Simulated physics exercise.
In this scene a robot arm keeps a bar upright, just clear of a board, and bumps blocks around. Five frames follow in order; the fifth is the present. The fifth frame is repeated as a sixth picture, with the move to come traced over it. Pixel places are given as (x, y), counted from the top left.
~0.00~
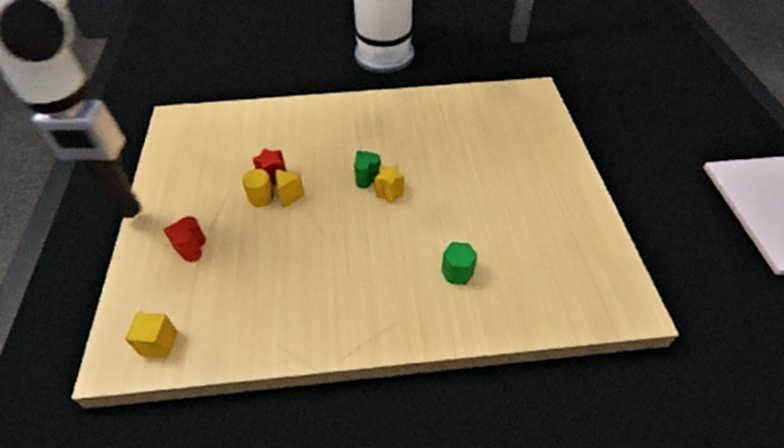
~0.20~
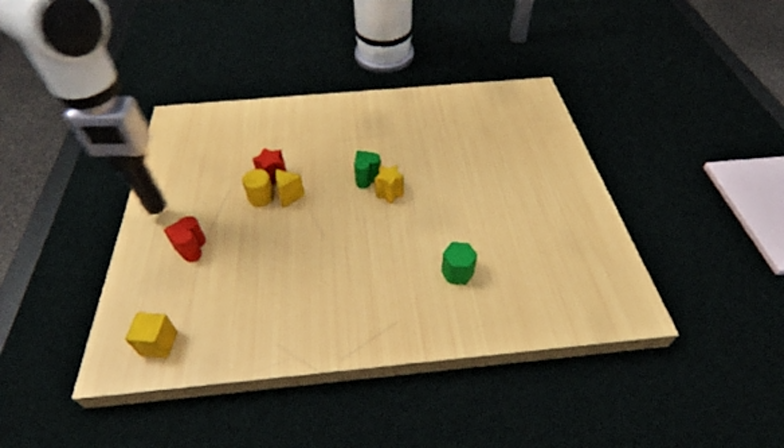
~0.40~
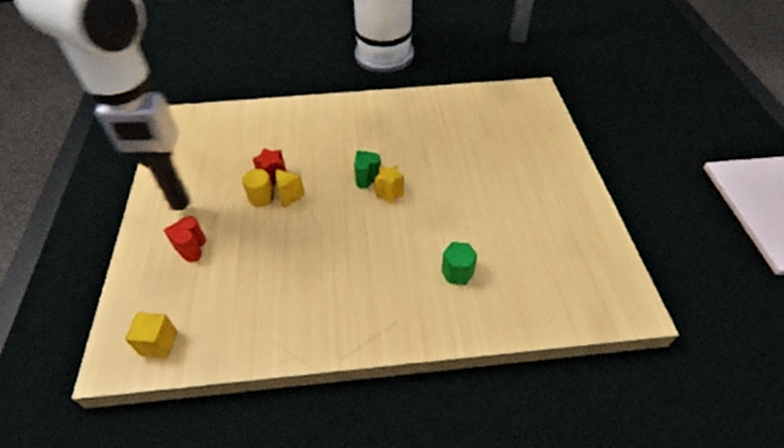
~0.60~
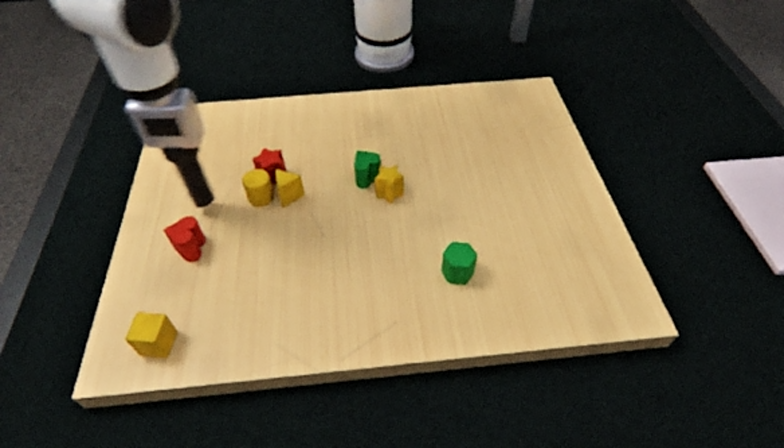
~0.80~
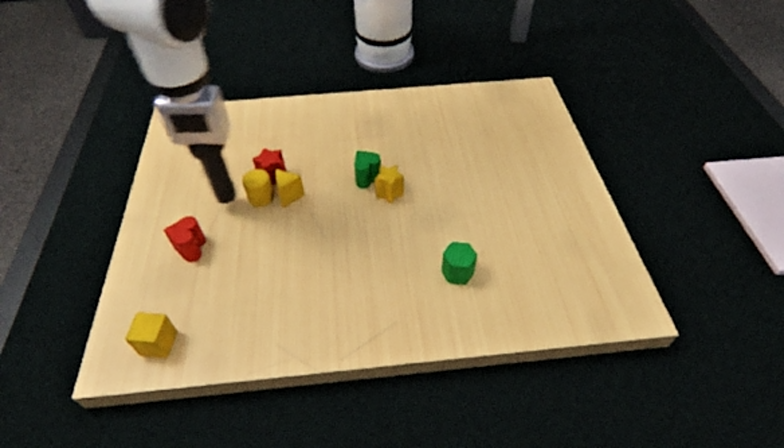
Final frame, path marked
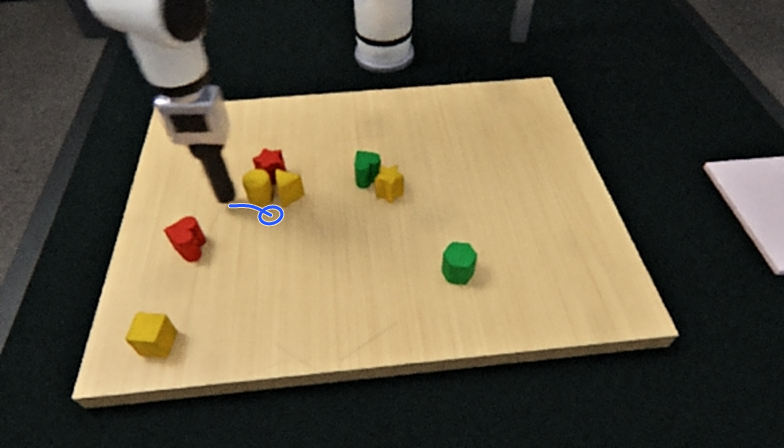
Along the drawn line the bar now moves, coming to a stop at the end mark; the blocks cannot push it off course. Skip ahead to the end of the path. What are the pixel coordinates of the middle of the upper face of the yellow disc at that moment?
It should be at (274, 177) by then.
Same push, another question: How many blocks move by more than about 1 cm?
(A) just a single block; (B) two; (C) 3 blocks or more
B
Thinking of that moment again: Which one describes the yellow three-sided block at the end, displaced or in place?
Somewhere new.
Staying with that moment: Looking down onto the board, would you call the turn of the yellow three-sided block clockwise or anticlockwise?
Spin direction: Clockwise.
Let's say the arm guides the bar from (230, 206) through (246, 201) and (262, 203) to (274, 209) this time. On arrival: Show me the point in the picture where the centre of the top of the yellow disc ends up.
I predict (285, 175).
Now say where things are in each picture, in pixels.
Tip of the bar (131, 211), middles of tops, red heart block (181, 229), yellow disc (255, 178), red star-shaped block (268, 157), yellow three-sided block (285, 177), in the first frame.
Bar (156, 207), nothing pushed, in the second frame.
Bar (180, 204), nothing pushed, in the third frame.
Bar (204, 200), nothing pushed, in the fourth frame.
Bar (227, 197), red heart block (181, 229), yellow disc (255, 178), red star-shaped block (268, 157), yellow three-sided block (285, 177), in the fifth frame.
The line goes from (230, 206) via (245, 206) and (259, 209), ending at (271, 215).
The first path, step by step. Halfway along, bar (250, 198); yellow disc (268, 176); red star-shaped block (271, 155), turned 10° anticlockwise; yellow three-sided block (290, 176), turned 15° clockwise.
At the end, bar (268, 206); red heart block unmoved; yellow disc (274, 177); red star-shaped block (271, 155), turned 15° anticlockwise; yellow three-sided block (297, 174), turned 20° clockwise.
